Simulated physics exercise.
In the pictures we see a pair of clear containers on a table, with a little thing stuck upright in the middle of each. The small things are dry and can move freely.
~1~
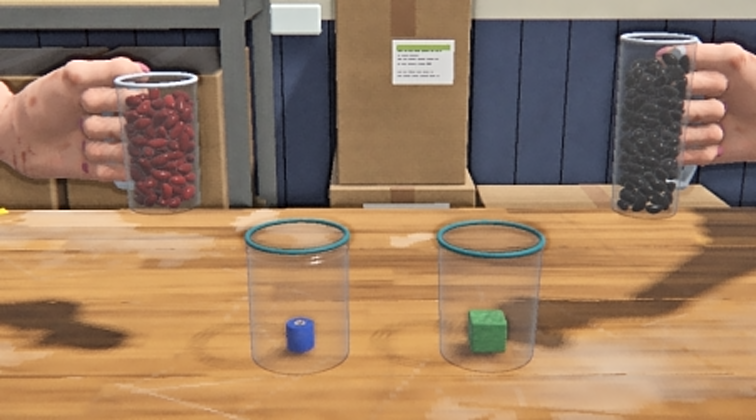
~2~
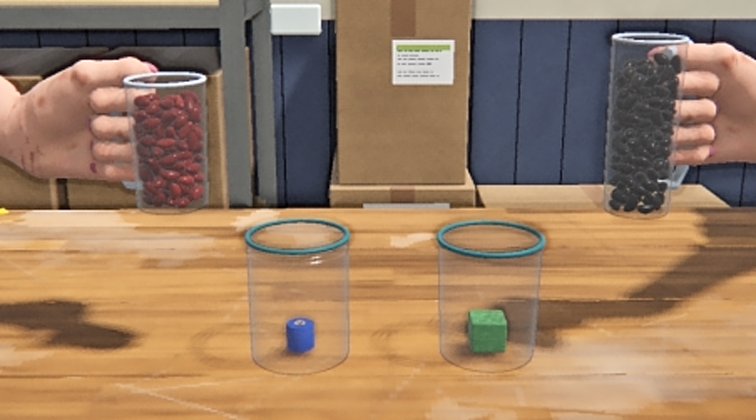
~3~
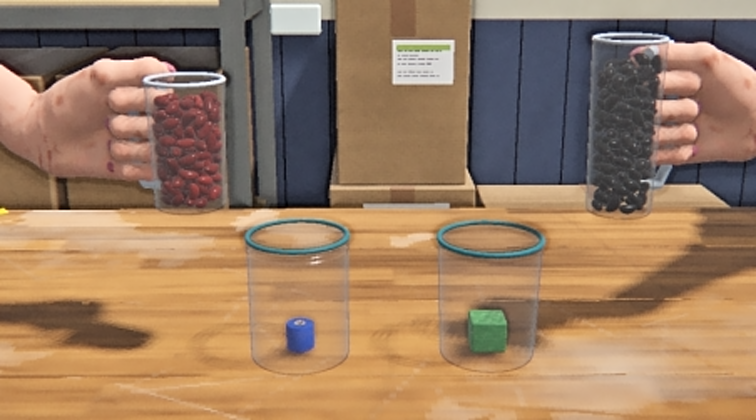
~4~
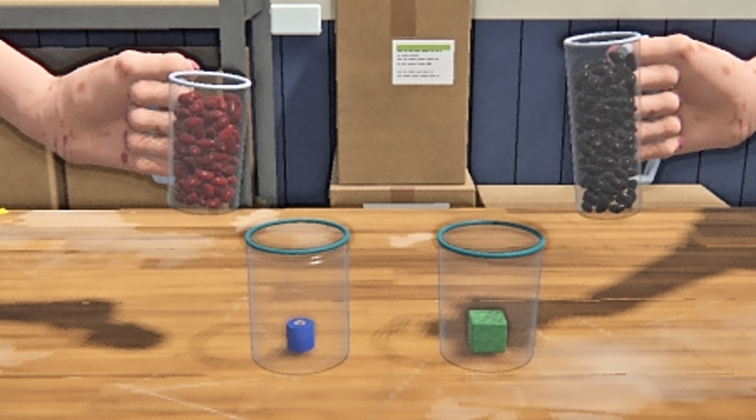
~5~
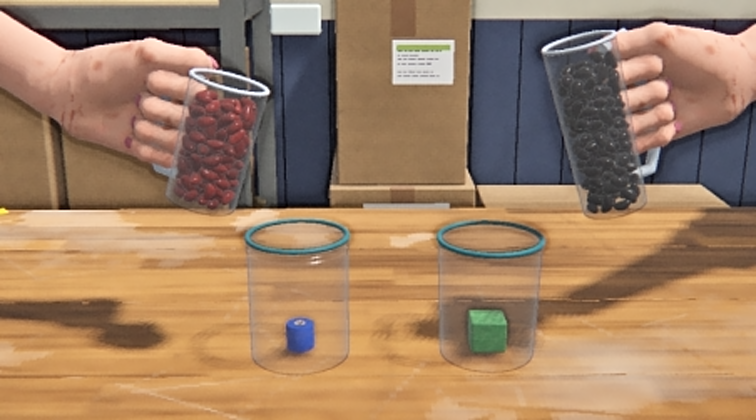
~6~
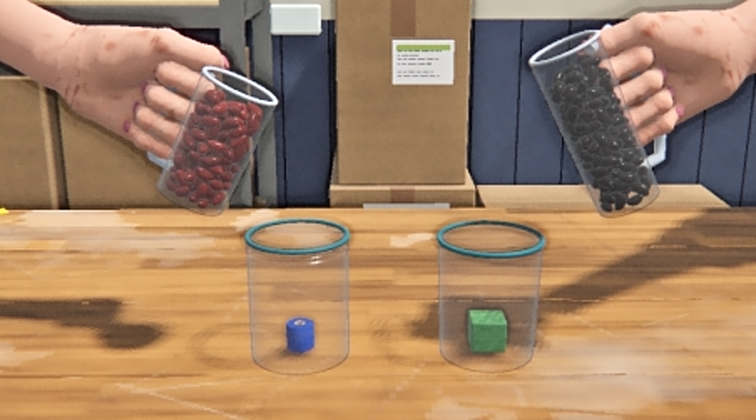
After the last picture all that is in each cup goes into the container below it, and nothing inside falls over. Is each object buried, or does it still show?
My prediction: Left object: I'd bet it gets tucked away underneath; right object: I'd bet it gets tucked away underneath.
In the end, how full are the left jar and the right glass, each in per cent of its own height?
Around 45 on the left and around 60 on the right.
Then, 0.51 s past the last view, left jar empty, all of its cupful still in the cup; right glass empty, all of its cupful still in the cup.
Then, 1.05 s past the last view, left jar nearly empty, nearly all of its cupful still in the cup; right glass empty, all of its cupful still in the cup.
Then, 1.70 s past the last view, left jar a third full, none of its cupful still in the cup; right glass half full, none of its cupful still in the cup.
Finally, left jar half full (surface near (299, 295)), nothing beside it; right glass two thirds full (surface near (489, 284)), nothing beside it; the left thing is covered; the right thing is covered.
